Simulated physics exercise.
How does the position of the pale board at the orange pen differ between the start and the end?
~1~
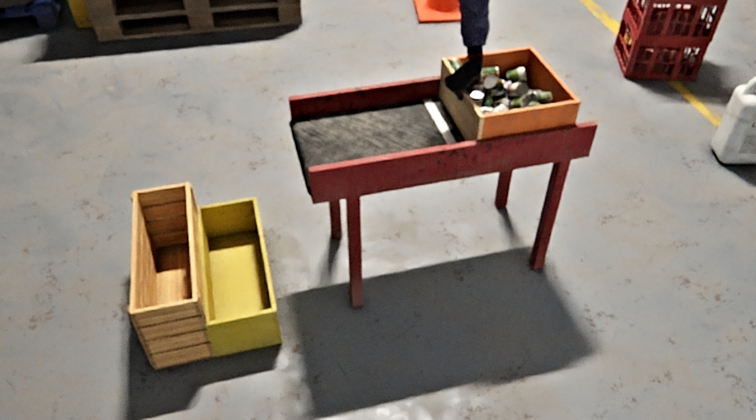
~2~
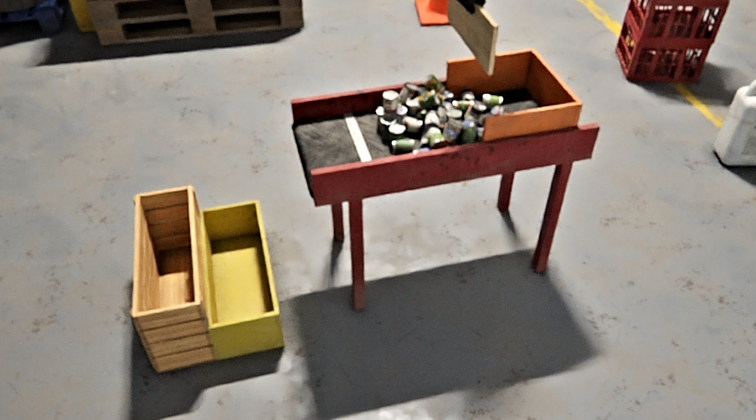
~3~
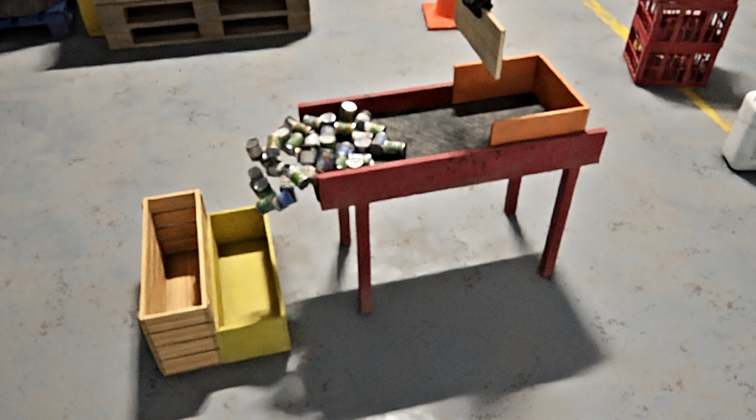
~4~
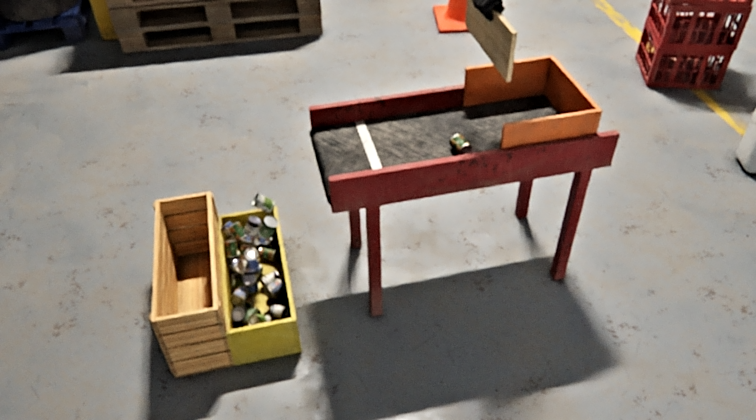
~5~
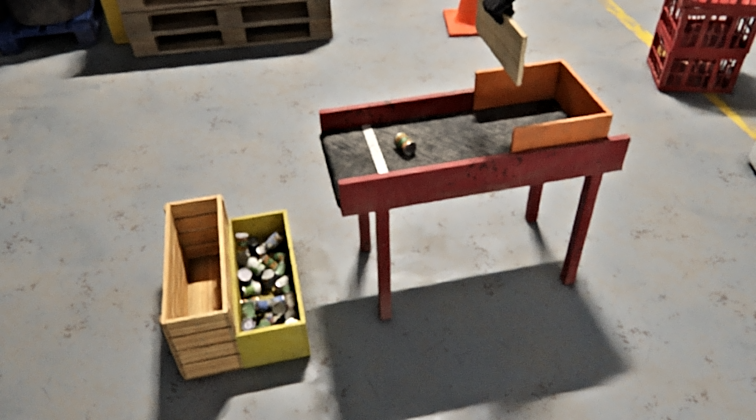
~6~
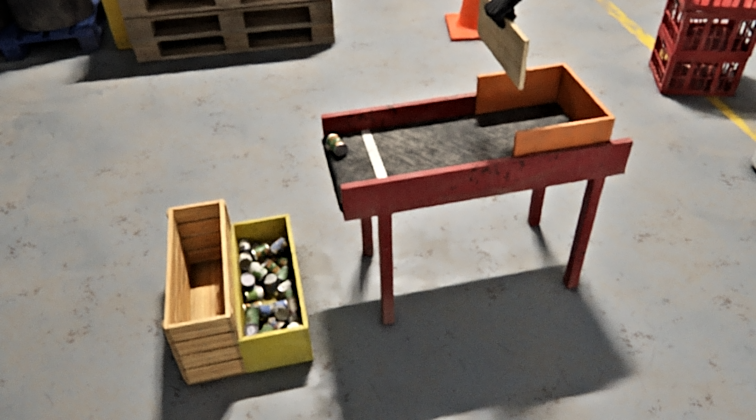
At the start the board is down at the left side of the orange pen, holding the tins in. At the end it is held up above the belt by the dark arm, leaving that side of the pen open.
The clip opens on a red conveyor table with a pile of small tins held in an orange pen at its right end, while a yellow tub and a wooden box stand on the floor to the left. A dark arm lifts a pale board clear of the pen, and the tins ride left along the dark belt in a loose heap. They spill off the left end and tumble into the yellow tub. One tin lags behind on the belt. It travels left and finally sits near the edge, with the tub full of tins and the wooden box empty.
